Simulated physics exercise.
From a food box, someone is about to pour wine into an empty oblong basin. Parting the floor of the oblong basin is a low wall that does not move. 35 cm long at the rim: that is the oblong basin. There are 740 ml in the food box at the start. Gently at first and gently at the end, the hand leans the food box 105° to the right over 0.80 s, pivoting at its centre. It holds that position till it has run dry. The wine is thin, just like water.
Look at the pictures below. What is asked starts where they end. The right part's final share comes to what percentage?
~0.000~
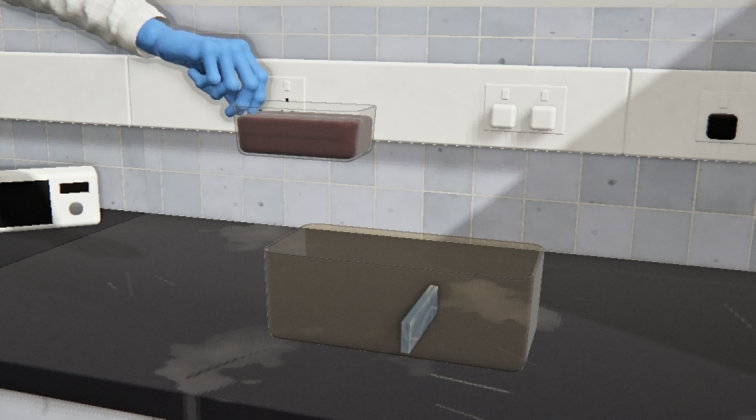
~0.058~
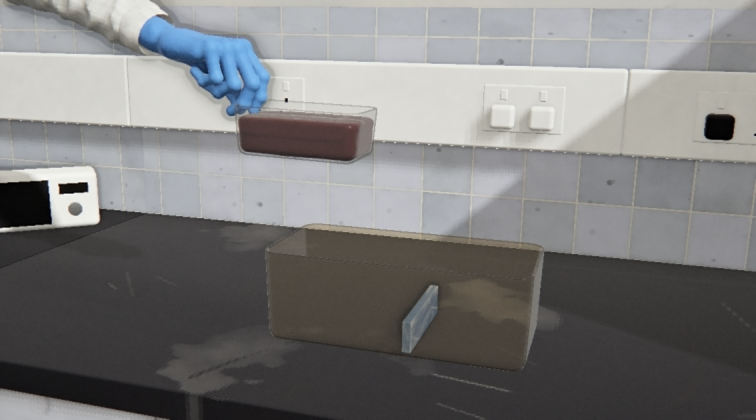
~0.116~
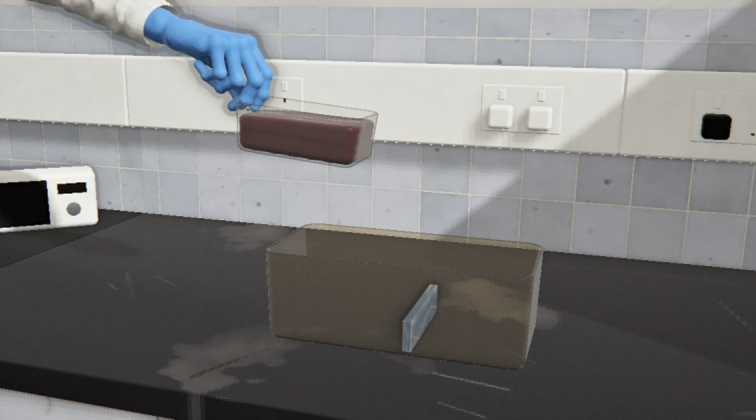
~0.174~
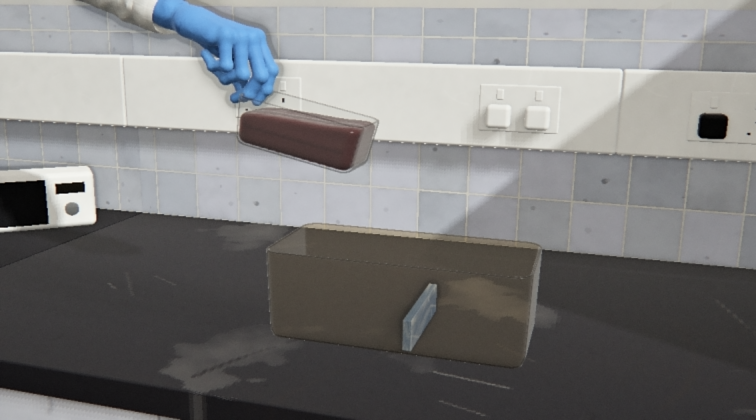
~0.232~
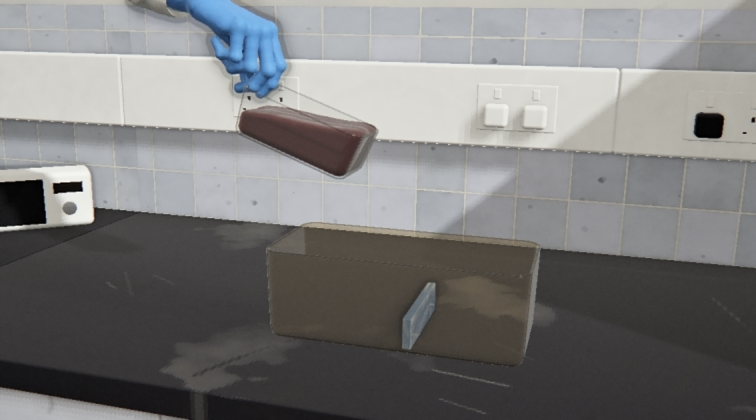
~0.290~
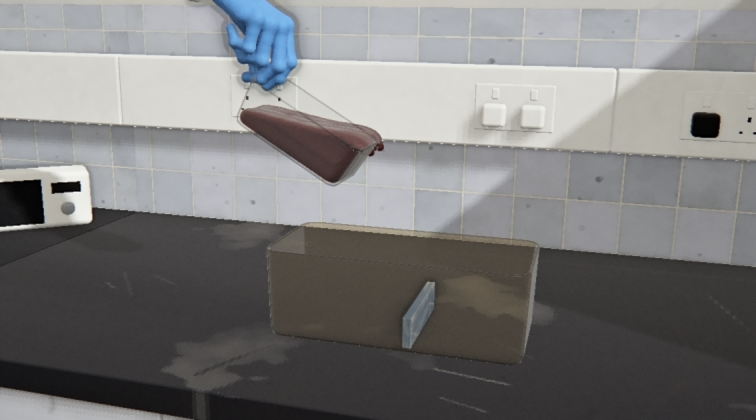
It comes to roughly 34 %.
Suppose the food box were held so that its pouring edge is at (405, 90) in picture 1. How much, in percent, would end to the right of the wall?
In that case roughly 70 per cent.
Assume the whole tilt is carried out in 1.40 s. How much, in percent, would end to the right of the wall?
Then it comes to around 50 per cent.
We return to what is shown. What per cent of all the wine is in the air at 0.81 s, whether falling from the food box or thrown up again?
Something like 3 per cent is in the air then.
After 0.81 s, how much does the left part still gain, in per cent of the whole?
Around 3 in a hundred.
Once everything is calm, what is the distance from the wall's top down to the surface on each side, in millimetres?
Left side: Around 26 mm. Right side: Around 30 mm.
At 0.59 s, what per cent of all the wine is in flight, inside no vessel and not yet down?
Roughly 38 percent.
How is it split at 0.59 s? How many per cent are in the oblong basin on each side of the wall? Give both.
Lab note: Left near 28 %, right near 26.
By 0.59 s the tilt is 89° and 10 per cent is still to pour, 27 is left of the wall and 25 right of it.
By 0.81 s the tilt is 105° and 2 per cent is still to pour, 60 is left of the wall and 33 right of it.
By 1.05 s the tilt is 105° and 0 per cent is still to pour, 63 is left of the wall and 34 right of it.
By 1.30 s the tilt is 105° and 0 per cent is still to pour, 63 is left of the wall and 34 right of it.
At rest 63 per cent lies left of the wall, 34 right of it and 3 outside.
